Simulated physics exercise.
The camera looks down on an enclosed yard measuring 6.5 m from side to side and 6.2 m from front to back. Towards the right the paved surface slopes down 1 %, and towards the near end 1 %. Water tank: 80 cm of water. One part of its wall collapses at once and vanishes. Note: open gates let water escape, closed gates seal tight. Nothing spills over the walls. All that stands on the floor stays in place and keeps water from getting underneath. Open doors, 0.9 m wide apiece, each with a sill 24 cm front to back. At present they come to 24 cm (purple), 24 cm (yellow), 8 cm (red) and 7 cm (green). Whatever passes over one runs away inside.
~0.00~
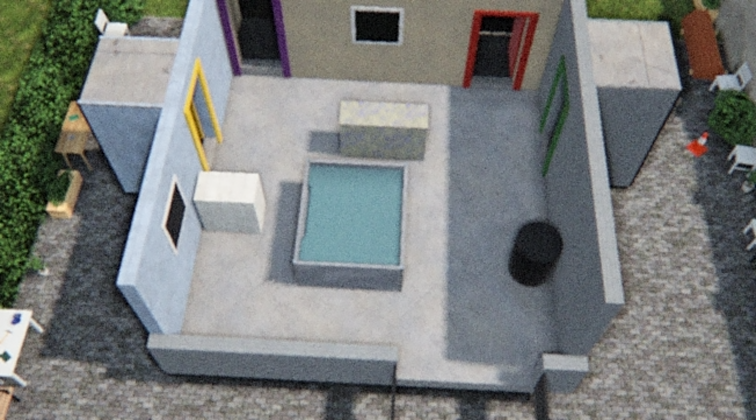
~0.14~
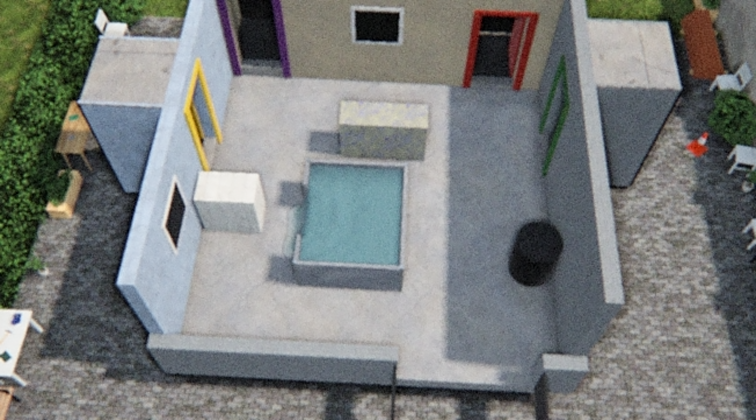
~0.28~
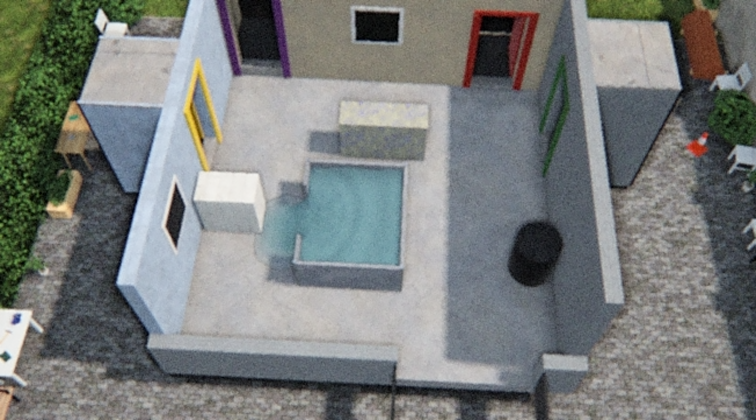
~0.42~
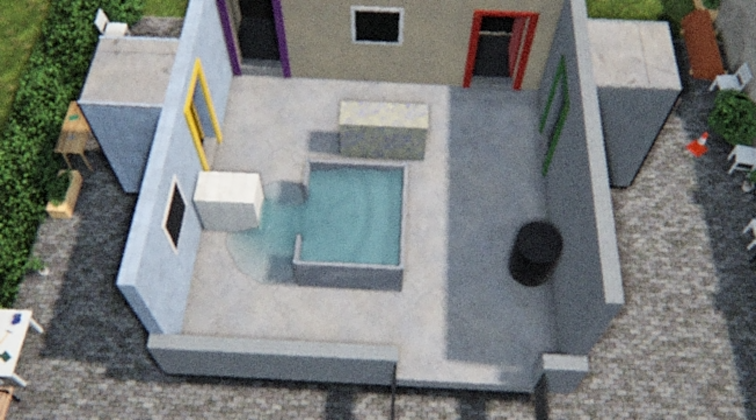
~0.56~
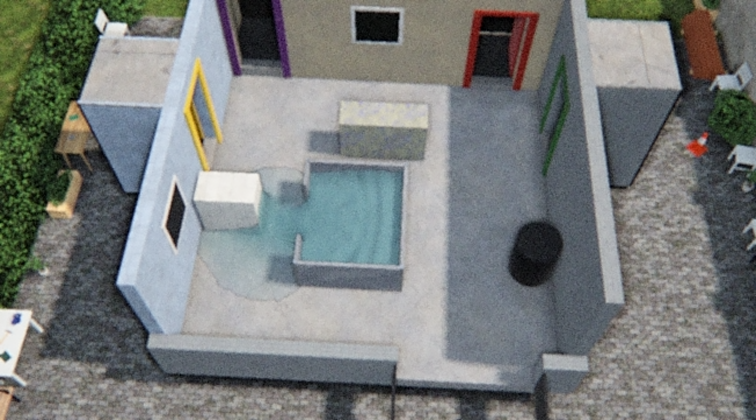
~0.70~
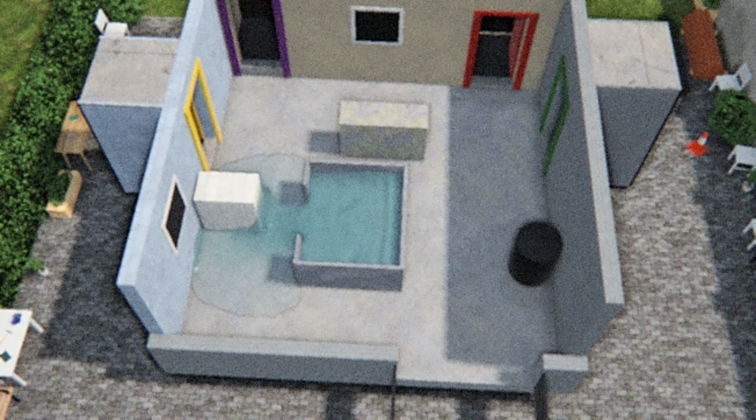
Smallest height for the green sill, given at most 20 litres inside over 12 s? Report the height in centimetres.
About 8 cm.
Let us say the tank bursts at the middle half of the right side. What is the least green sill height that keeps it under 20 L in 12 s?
Then it needs around 13.5 cm.
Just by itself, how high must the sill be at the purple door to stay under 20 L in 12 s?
Purple: Roughly 20 cm.
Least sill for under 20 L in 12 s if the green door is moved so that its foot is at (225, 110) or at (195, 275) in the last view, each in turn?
About 10.0 cm, then about 29 cm.
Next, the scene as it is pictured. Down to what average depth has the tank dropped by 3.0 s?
Some 33 cm.
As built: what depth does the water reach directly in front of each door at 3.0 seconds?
Depths in cm: Purple 20, yellow 10, red 0, green 0.
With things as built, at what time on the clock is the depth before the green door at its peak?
It peaks around 6.0 s.
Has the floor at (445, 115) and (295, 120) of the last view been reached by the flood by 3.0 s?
Note: Point one not yet reached; point two reached.
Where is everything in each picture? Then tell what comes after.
Still water, 80 cm deep, in the water tank at (353, 214); the green door at (553, 121) is dry, in the first picture.
The front is at (287, 251), 0.3 m from the gap at (306, 225); 0.3 m2 of floor is wet, 80 cm left at the back, in the second picture.
Water pours out at (306, 227) and has run 0.9 m, to (258, 247); about 14 cm deep outside, 80 cm at the back, in the third picture.
The front is at (229, 242), 1.4 m from the gap at (306, 227); 1.9 m2 of floor is wet, 76 cm left at the back, in the fourth picture.
The gap is at (306, 227), the front 2.0 m out at (199, 246); the back of the water tank holds 68 cm, in the fifth picture.
Water pours out at (306, 227) and has run 2.0 m, to (193, 279); about 5 cm deep outside, 68 cm at the back; 4.7 m in a straight line remain to the green door at (553, 121), in the sixth picture.
After 1.4 s water covers 25 % of the floor, deepest (58 cm) near (178, 352); it has not reached the green door.
After 3.0 s water covers 50 % of the floor, deepest (34 cm) near (270, 227); it has not reached the green door.
After 12.0 s water covers 95 % of the floor, deepest (13 cm) near (551, 260); 8 cm at the green door, 32 litres in over its 7 cm sill.
At the green door as built, the water arrived by 5.4 s and peaked near 11 cm at 6.0 s.
With a sill of 7 cm, 32 litres would have come in within the 12 s; with 9.5 cm, 7 litres. So under 20 litres takes about 8 cm.
